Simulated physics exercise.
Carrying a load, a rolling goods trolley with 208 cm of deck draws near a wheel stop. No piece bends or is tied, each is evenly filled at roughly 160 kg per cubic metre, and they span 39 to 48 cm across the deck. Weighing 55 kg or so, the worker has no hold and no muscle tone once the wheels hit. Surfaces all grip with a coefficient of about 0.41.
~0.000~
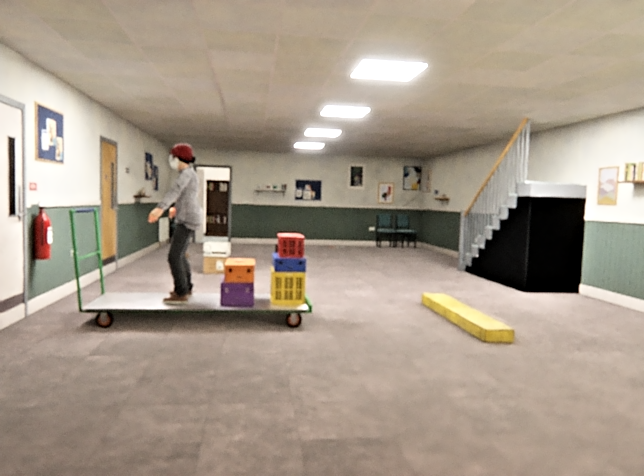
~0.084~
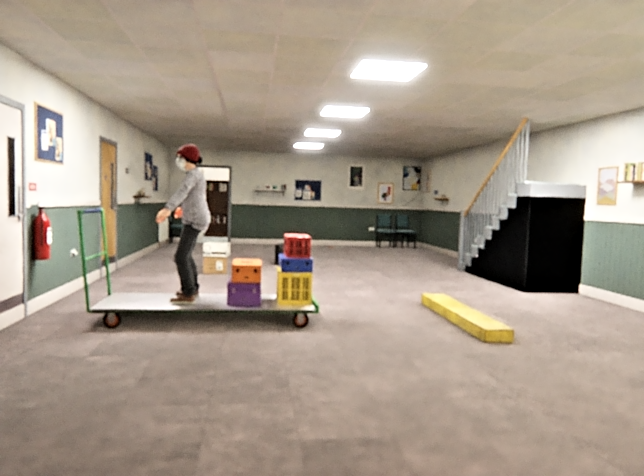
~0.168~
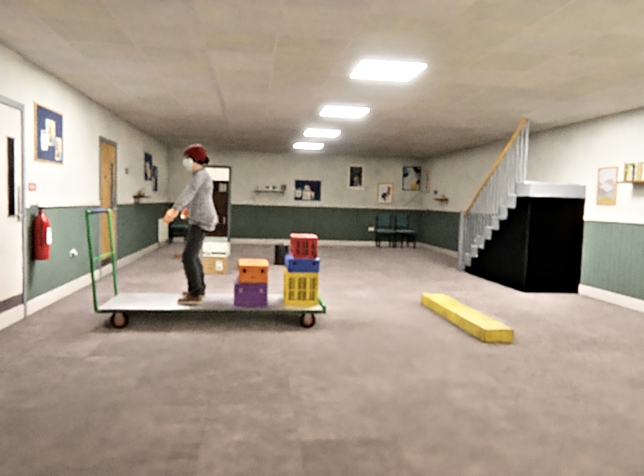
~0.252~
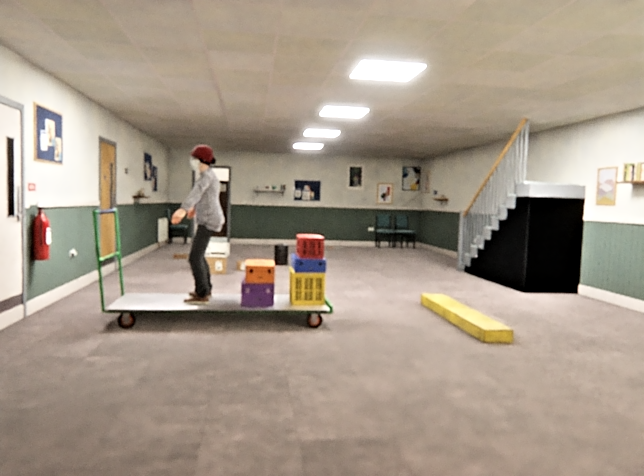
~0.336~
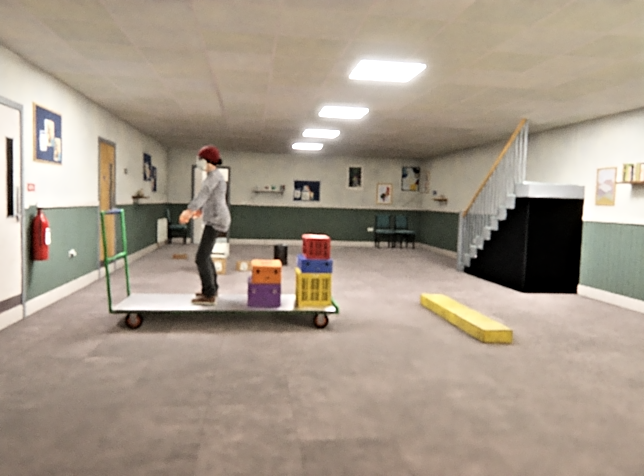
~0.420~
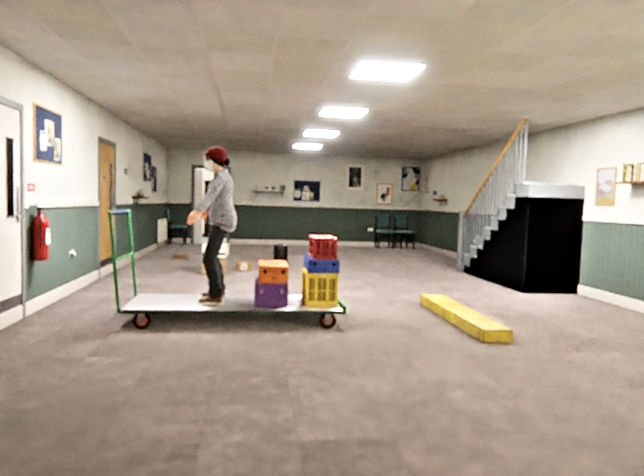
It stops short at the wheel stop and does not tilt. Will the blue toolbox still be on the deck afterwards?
Yes.
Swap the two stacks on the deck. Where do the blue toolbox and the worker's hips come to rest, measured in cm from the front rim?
The blue one would end 50 cm behind the front rim, and the hips 90 cm behind it.
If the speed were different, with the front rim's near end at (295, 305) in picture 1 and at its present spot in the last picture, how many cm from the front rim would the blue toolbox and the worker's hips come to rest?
Blue 10 past, hips 90 behind.
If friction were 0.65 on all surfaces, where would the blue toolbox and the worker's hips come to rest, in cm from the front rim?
Then the blue one stays 20 cm short of the rim and the hips end 100 cm back from it.
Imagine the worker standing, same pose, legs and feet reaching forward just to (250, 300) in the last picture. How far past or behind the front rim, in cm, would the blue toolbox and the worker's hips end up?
Result: Blue 10 cm short of the rim; hips 110 cm short of it.
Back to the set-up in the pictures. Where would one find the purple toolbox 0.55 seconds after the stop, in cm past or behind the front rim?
Roughly 55 cm short of the front rim.
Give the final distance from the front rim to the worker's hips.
Some 90 cm behind it.
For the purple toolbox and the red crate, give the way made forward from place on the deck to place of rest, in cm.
The purple one ends about 20 cm forward, the red one about 10 cm.
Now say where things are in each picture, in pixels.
In the first picture, blue toolbox (289, 262), red crate (290, 245), rim corner (311, 309); 0 cm covered, 161 to go.
In the second picture, blue toolbox (295, 263), red crate (297, 246), rim corner (318, 309); 7 cm covered, 154 to go.
In the third picture, blue toolbox (302, 263), red crate (303, 246), rim corner (325, 310); 14 cm covered, 147 to go.
In the fourth picture, blue toolbox (308, 263), red crate (310, 246), rim corner (331, 310); 21 cm covered, 140 to go.
In the fifth picture, blue toolbox (314, 264), red crate (316, 247), rim corner (338, 310); 28 cm covered, 134 to go.
In the sixth picture, blue toolbox (321, 264), red crate (323, 247), rim corner (345, 310); 35 cm covered, 127 to go. Speed about 0.8 m/s.
Impact comes at 1.95 s.
After 2.50 s the blue toolbox is 13 cm behind the rim, tilted 0°, near (445, 266) in the last picture's view.
After 2.95 s the blue toolbox is 13 cm behind the rim, tilted 0°, near (445, 266) in the last picture's view.
When all is still (4.7 s), nothing is past the rim; behind it, purple toolbox, blue toolbox, red crate, orange toolbox, yellow crate and the worker's hips.
